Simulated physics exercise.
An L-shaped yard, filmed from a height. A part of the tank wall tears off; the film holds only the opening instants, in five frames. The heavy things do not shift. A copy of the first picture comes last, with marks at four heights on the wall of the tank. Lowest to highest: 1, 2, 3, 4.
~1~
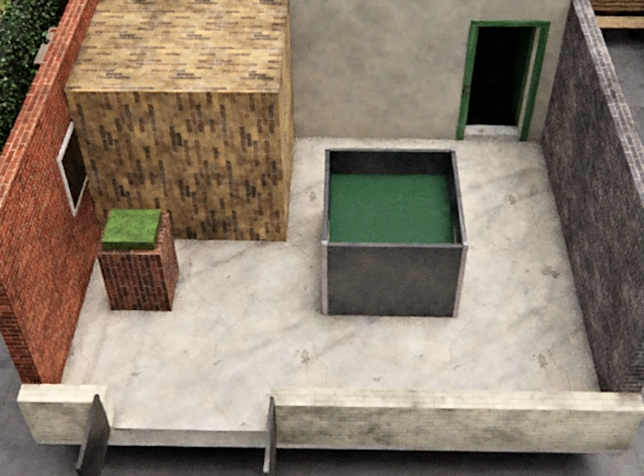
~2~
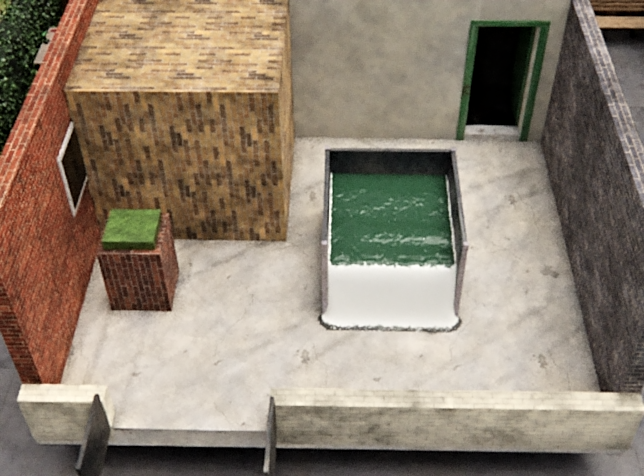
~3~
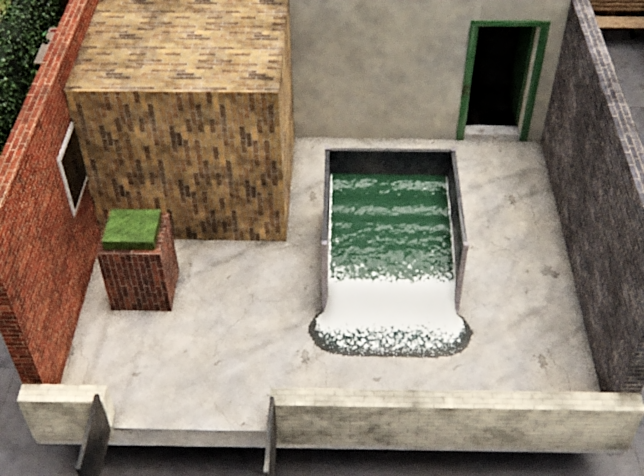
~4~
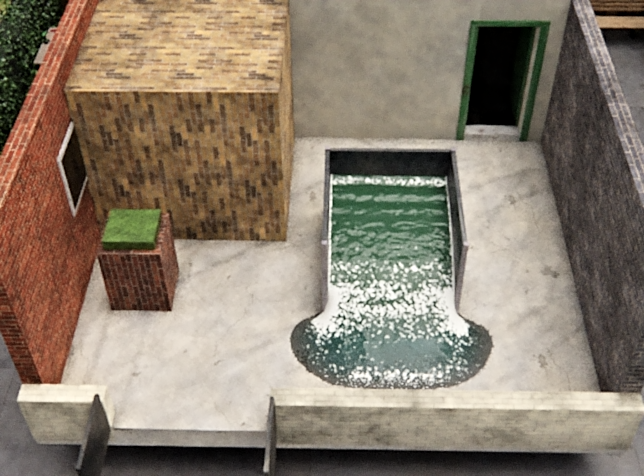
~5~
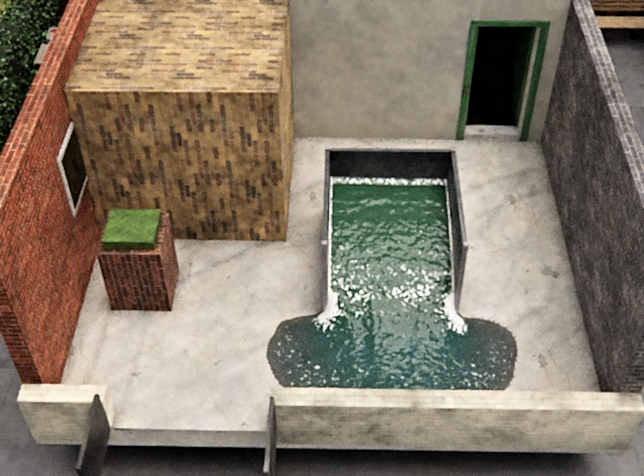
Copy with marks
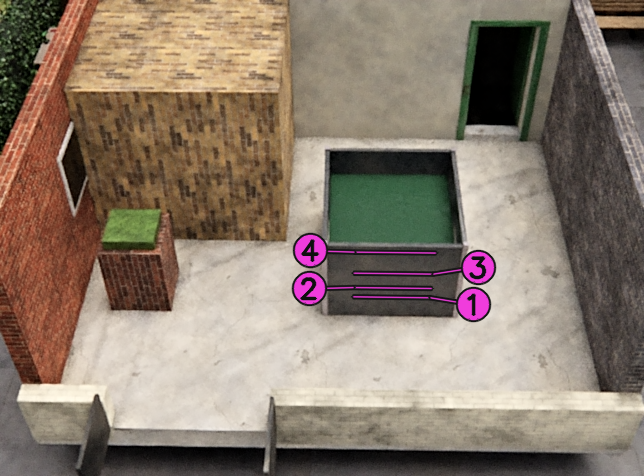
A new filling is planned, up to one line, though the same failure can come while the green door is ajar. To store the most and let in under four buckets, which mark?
Level 2 just does it.
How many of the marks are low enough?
Two.
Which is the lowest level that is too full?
3.
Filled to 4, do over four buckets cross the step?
Yes, it does.
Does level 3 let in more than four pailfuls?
Yes, that goes wrong.
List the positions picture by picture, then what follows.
Water in the tank at rest, its middle at (391, 218); foot of the green doorway at (491, 140); open gate at (188, 384).
Water covers 2 % of the ground and shows as far out as (326, 320).
Water covers 5 % of the ground and shows as far out as (317, 331).
Water covers 9 % of the ground and shows as far out as (481, 357).
Water covers 16 % of the ground and shows as far out as (505, 357).
On the marked copy, 1 at (391, 297); 2 at (392, 288); 3 at (393, 273); 4 at (395, 252); from the bottom up 1, 2, 3, 4.
With 1, nothing gets over.
With 2, a bucket or two gets in.
With 3, about 10 bucketfuls get in.
With 4, some 25 bucketfuls get in.
